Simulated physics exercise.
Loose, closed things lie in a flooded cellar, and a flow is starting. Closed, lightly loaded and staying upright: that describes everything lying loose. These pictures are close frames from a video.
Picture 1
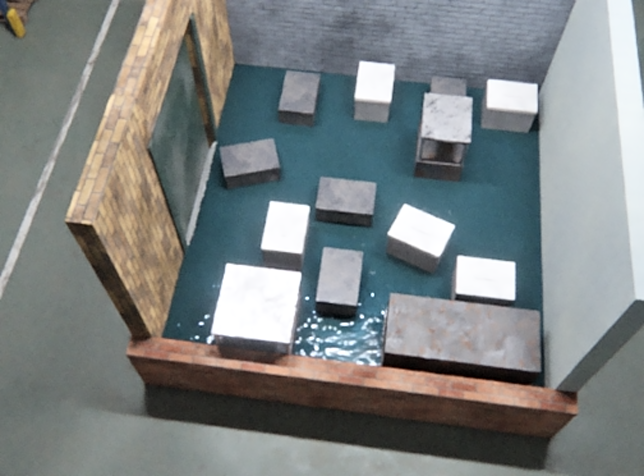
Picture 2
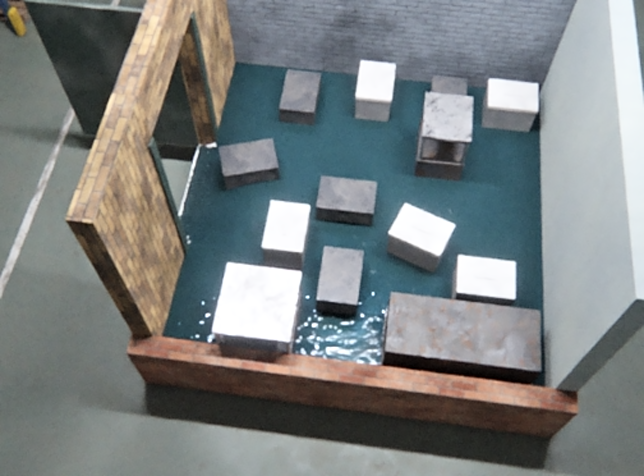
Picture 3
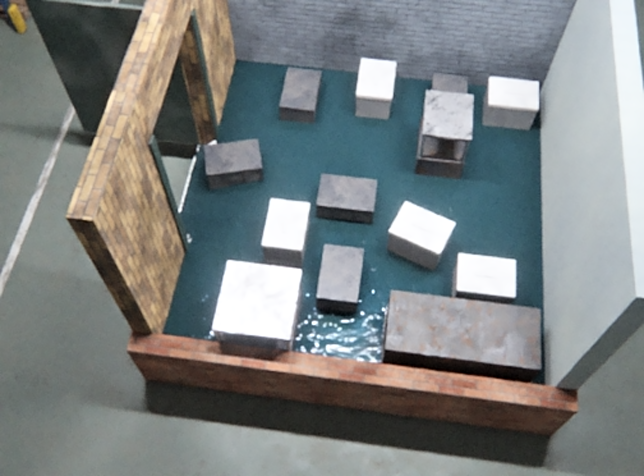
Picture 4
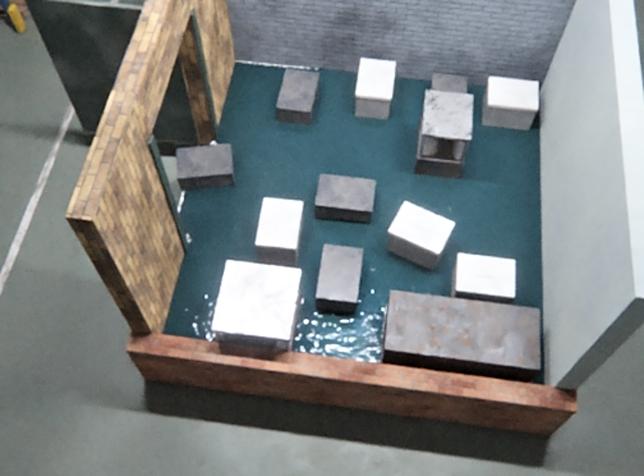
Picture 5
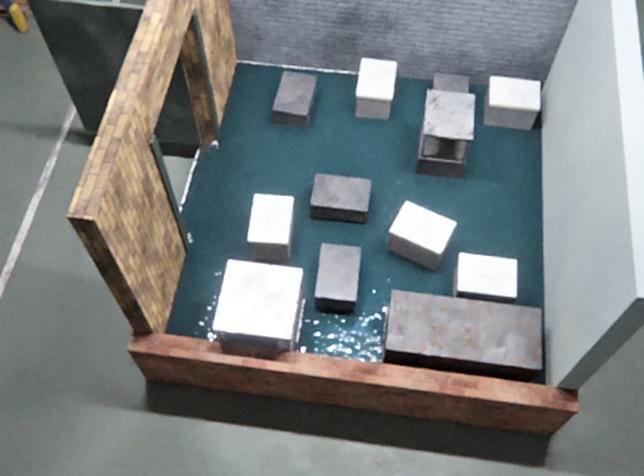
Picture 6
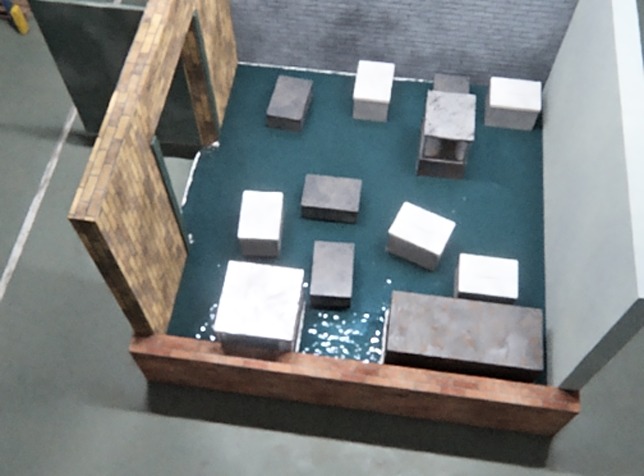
Flooded cellar, a door in the left wall opening, a grey block drifting out through it, then several other blocks drifting left.
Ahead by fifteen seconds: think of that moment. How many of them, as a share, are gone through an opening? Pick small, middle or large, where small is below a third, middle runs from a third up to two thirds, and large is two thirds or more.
Large.
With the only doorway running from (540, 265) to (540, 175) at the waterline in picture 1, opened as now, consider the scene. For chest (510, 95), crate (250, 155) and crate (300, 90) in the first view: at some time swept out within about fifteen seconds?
In sequence - departs, stays put, stays put.
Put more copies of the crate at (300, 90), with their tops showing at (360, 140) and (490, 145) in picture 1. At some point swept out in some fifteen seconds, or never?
Observed in sequence: Departs and stays put.
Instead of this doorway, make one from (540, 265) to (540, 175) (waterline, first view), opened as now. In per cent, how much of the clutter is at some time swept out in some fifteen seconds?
Close to 70 percent.
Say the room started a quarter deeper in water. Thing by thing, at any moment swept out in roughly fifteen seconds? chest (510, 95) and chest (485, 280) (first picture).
Object 1: Retained; object 2: Retained.
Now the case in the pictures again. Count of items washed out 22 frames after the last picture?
The count is 5.
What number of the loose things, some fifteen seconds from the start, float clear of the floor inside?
My tally gives 3.
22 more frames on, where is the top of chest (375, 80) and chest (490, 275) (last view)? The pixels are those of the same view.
At about (247, 115) and (408, 267).
A moment on, 1 of 10 are out; 9 afloat.
Next, 4 of 10 are out; 6 afloat.
Later, 5 of 10 are out; 5 afloat.
In the end, 7 of 10 are out; 3 afloat.
